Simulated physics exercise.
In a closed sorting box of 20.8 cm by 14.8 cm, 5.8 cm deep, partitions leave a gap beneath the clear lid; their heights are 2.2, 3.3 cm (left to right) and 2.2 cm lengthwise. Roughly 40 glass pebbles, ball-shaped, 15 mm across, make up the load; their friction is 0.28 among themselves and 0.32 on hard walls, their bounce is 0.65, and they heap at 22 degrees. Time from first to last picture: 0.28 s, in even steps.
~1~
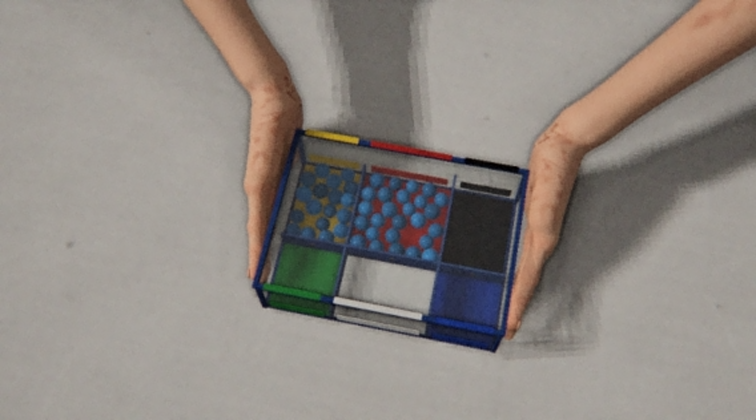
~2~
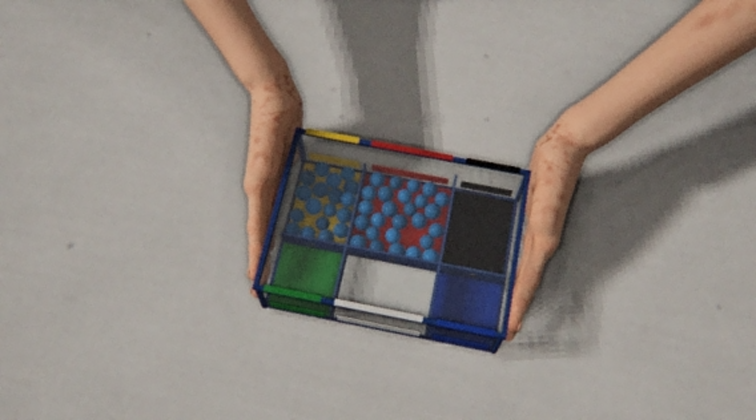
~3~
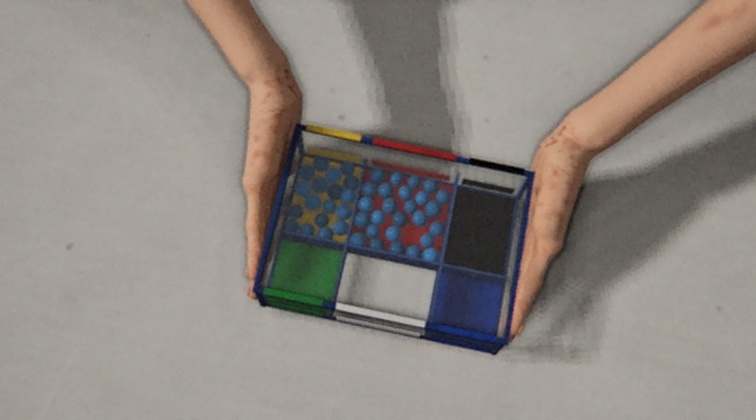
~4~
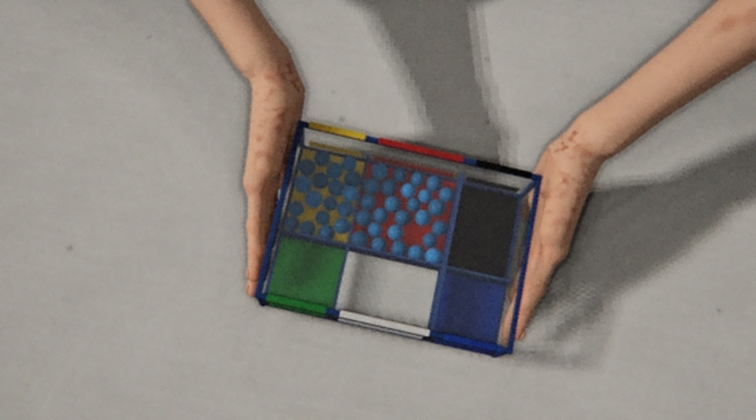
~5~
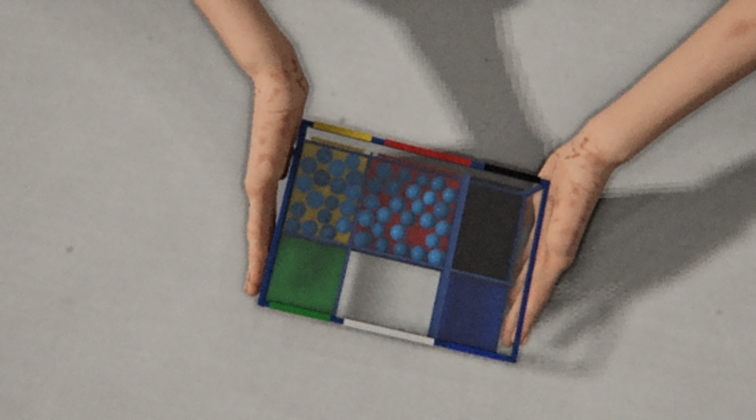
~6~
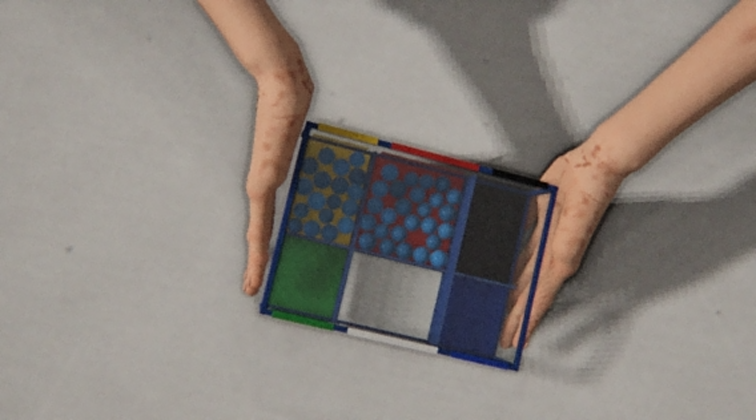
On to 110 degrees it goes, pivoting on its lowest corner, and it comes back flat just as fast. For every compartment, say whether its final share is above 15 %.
Red compartment: No, blue compartment: Yes, green compartment: No, yellow compartment: No, white compartment: Yes, black compartment: No.
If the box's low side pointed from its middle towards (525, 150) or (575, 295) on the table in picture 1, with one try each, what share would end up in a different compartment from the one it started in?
Roughly 50 % for the first direction, roughly 95 % for the second.
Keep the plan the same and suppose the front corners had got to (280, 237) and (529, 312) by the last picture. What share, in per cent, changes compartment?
That would be some 75 in a hundred.
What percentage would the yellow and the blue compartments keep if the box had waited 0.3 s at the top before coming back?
Final amounts, yellow 0% and blue 55%.
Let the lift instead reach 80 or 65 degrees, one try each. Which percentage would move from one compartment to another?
I'd expect close to 55 and then close to 0 per cent.
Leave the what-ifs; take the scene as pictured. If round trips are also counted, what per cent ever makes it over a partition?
About 100 per cent.
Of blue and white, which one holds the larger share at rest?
That would be the blue compartment.
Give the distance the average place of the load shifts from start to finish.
I'd say close to 10.5 cm in total.
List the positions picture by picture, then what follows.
Box tilt 0 degrees, front corners at (258, 284) and (501, 331); red 60 %, yellow 40 %, in the first frame.
Box tilt 1 degrees, front corners at (258, 285) and (502, 334), in the second frame.
Box tilt 6 degrees, front corners at (259, 288) and (504, 340), lowest corner right front, in the third frame.
Box tilt 12 degrees, front corners at (261, 294) and (508, 349), lowest corner right front, in the fourth frame.
Box tilt 18 degrees, front corners at (263, 301) and (512, 358), lowest corner right front, in the fifth frame.
Box tilt 24 degrees, front corners at (266, 309) and (514, 366), lowest corner right front; red 60 %, yellow 40 %, in the sixth frame.
Then, 0.86 s after the last picture, tilt 109 degrees; red 35 %, blue 10 %, green 15 %, white 35 %.
Then, 1.45 s after the last picture, tilt 48 degrees; blue 60 %, white 40 %.
Then, 2.08 s after the last picture, tilt 0 degrees; blue 55 %, white 45 %.
In the end, red 0 %, blue 55 %, green 0 %, yellow 0 %, white 45 %, black 0 %.
